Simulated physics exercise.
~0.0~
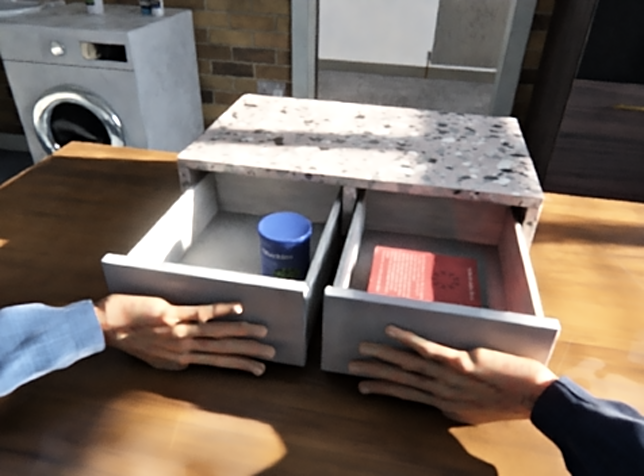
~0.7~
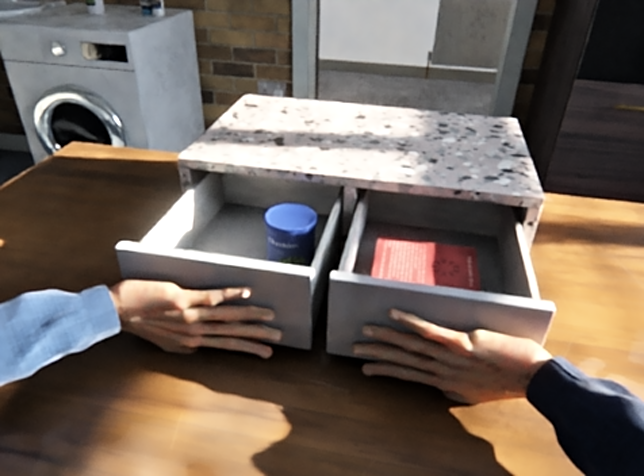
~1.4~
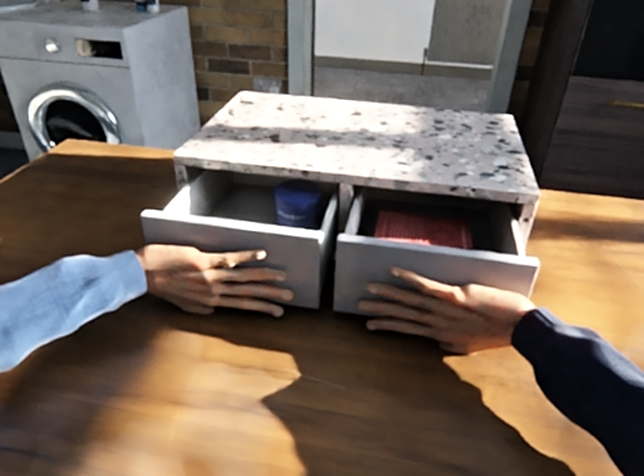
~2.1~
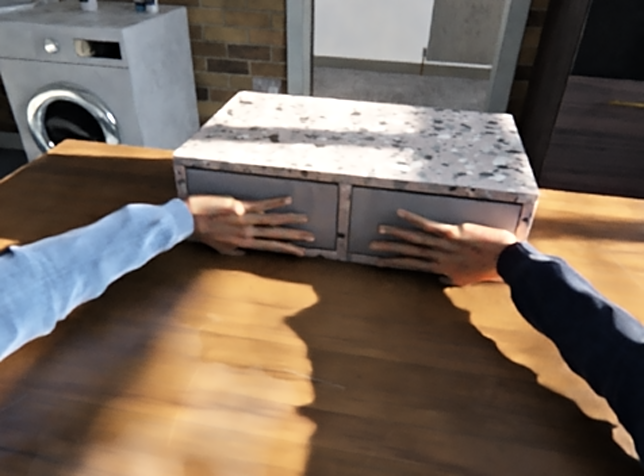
In a sunlit room with a brick wall and a front-loading washing machine at the back left, a slightly swaying view looks down on a wooden table. A small chest with a speckled stone-like top sits there, its two grey drawers pulled open. The left drawer holds a blue pot, and the right one a red packet. A hand in a light blue sleeve and another in a dark sleeve press on the drawer fronts and push both inward together. The pot and packet ride back and slip out of sight beneath the top. Finally, both drawers are shut flush, the hands still resting against them.
